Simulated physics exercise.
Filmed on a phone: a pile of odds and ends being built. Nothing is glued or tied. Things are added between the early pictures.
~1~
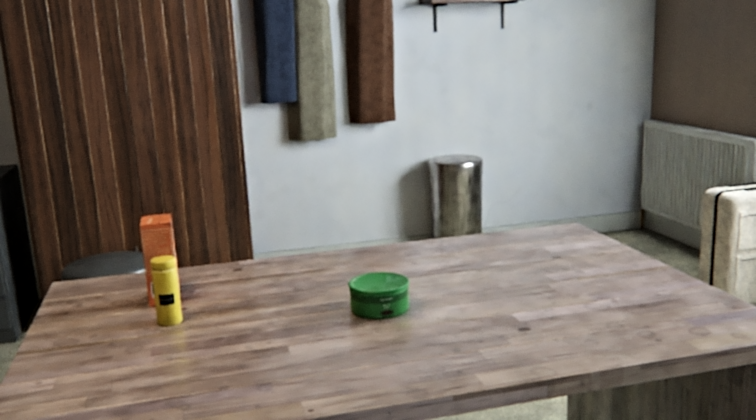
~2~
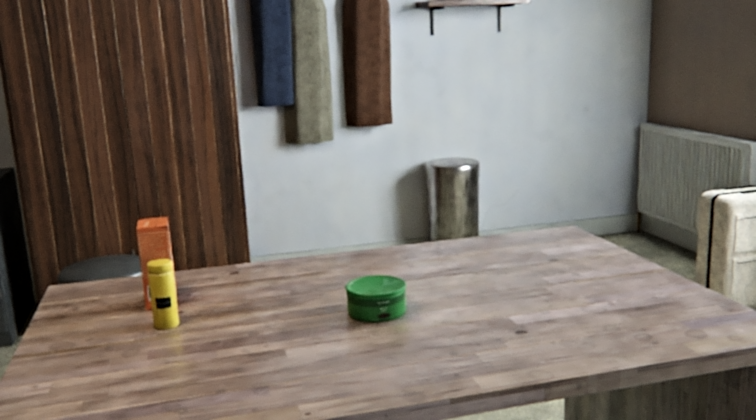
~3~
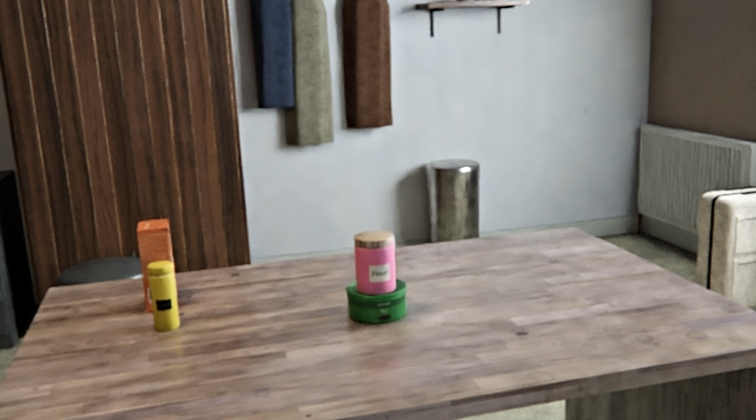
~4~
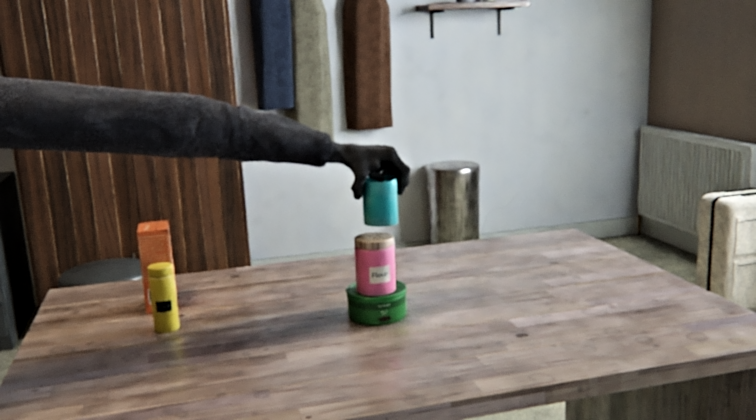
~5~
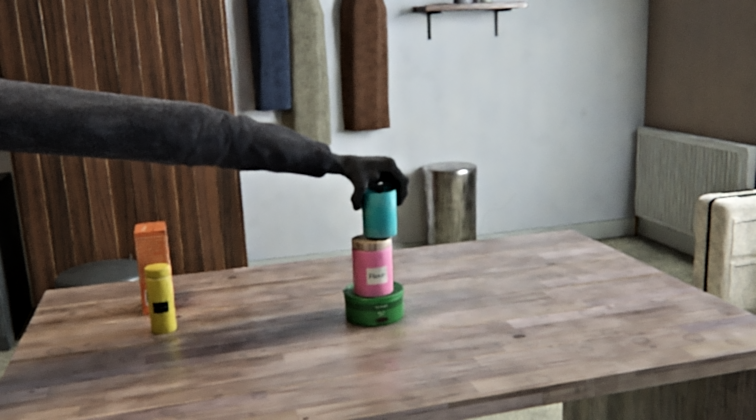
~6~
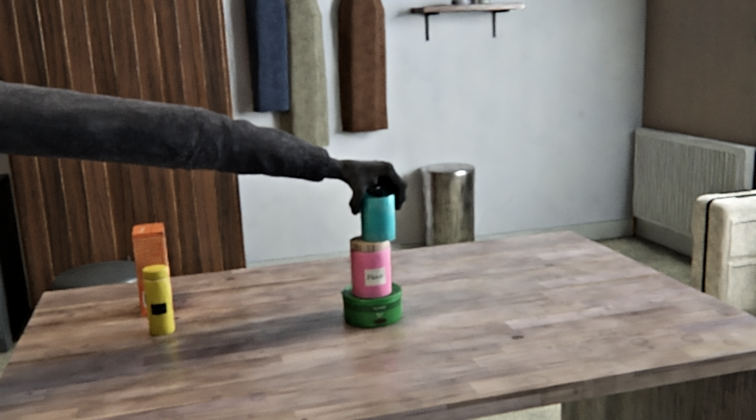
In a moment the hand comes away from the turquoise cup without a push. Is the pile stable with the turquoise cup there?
As it turns out, it keeps its balance.
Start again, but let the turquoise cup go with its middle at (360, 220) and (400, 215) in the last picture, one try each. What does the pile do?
First, it stays up; second, it loses its balance.
Then, 0.10 s past the last view, nothing moves.
Then, 0.40 s past the last view, turquoise cup resting near (377, 217).
Finally, all 5 still in place. Final places as the last picture's camera would see them, turquoise cup near (377, 217). The pile stays up.
